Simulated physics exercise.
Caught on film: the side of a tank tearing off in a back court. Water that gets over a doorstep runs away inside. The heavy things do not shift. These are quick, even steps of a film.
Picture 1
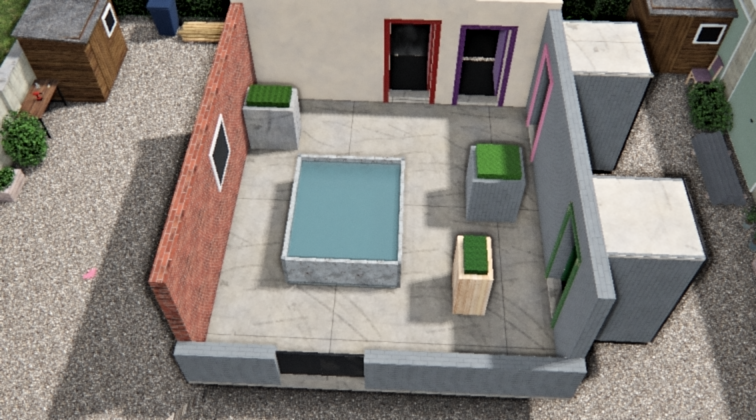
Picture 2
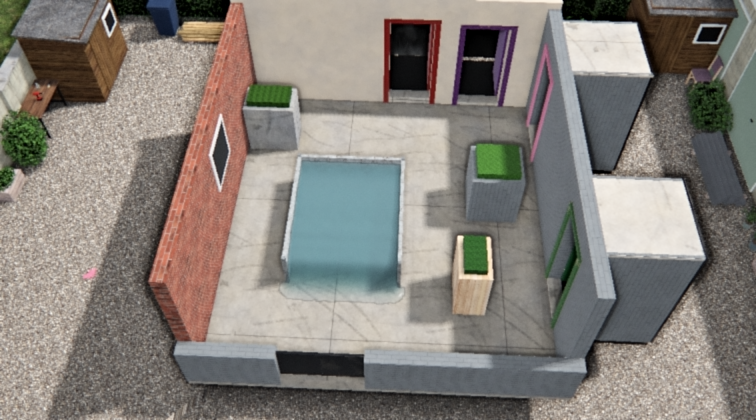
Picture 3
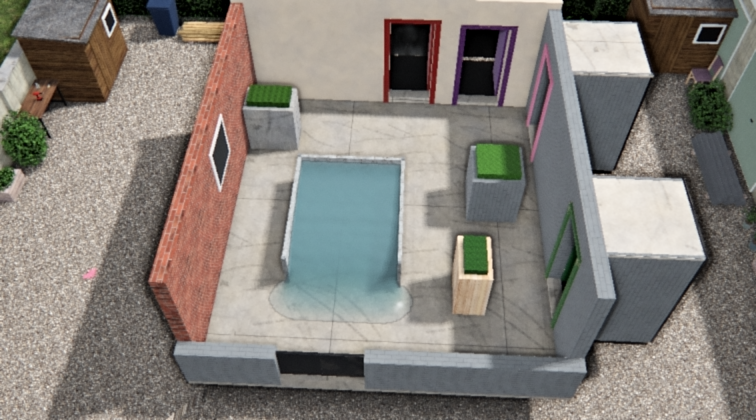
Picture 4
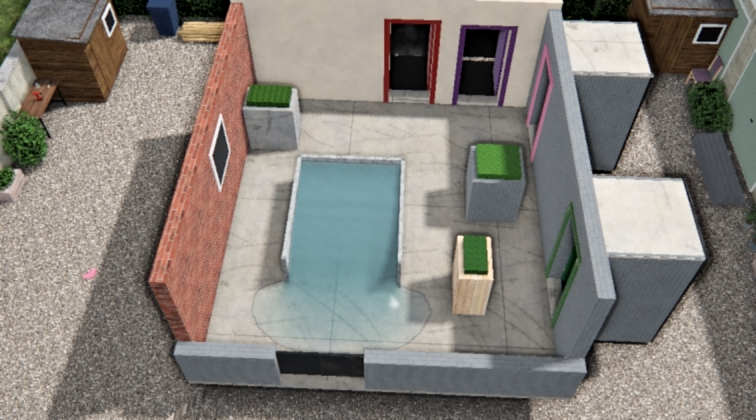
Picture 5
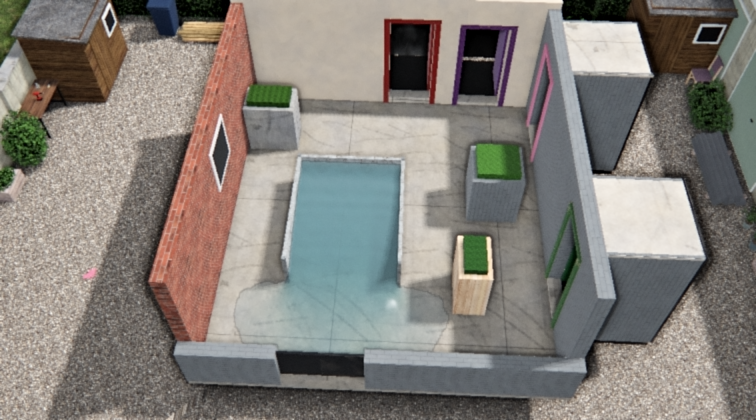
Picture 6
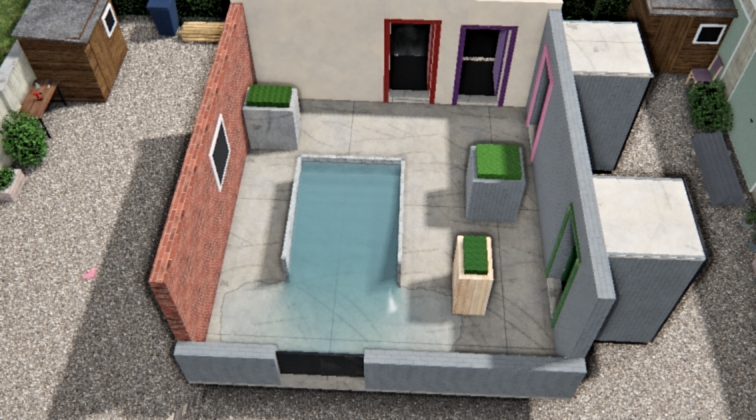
Water pours from the near side of a tank and spreads across the paved court.
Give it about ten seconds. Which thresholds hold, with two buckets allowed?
The purple door takes more than that; the red door stays under that; the pink door takes more than that; the green door takes more than that.
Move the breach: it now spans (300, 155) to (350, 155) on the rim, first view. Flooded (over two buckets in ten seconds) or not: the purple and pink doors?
One by one: The purple door passes that mark; the pink door floods.
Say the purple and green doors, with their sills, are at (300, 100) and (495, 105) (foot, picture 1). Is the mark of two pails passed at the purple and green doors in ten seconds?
The purple door lets less in; the green door lets more in.
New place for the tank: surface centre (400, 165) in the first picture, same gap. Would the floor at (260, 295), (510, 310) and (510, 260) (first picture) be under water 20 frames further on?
In turn: Wet, covered, under water.
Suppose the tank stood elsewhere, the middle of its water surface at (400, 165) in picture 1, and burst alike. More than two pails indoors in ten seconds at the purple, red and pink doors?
Then: Purple passes that mark; red holds; pink stays under.
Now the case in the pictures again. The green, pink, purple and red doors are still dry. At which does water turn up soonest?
That is the one in green.
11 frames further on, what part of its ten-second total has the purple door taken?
Roughly 0 per cent.
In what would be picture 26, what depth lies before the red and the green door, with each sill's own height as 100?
About 0 and 310 per cent.
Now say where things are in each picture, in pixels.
The first frame shows the water tank at (347, 209) is whole and still.
In the second frame, water pours out at (343, 275) and has run to (282, 284).
In the third frame, the front is at (274, 299), out from the gap at (343, 276).
In the fourth frame, water pours out at (343, 277) and has run to (258, 313).
In the fifth frame, water pours out at (343, 277) and has run to a hidden place.
In the sixth frame, water pours out at (343, 278) and has run to a hidden place.
A moment on, water covers 20 % of the floor; the purple door not reached, the red door not reached, the pink door not reached, the green door not reached.
Next, water covers 30 % of the floor; the purple door not reached, the red door not reached, the pink door not reached, the green door wet at the sill, nothing in.
Then, water covers 55 % of the floor; the purple door not reached, the red door not reached, the pink door not reached, the green door over two buckets in.
Later, water covers 90 % of the floor; the purple door under two buckets in, the red door wet at the sill, nothing in, the pink door wet at the sill, nothing in, the green door far over two buckets in.
In the end, water covers 100 % of the floor; the purple door over two buckets in, the red door wet at the sill, nothing in, the pink door over two buckets in, the green door far over two buckets in.
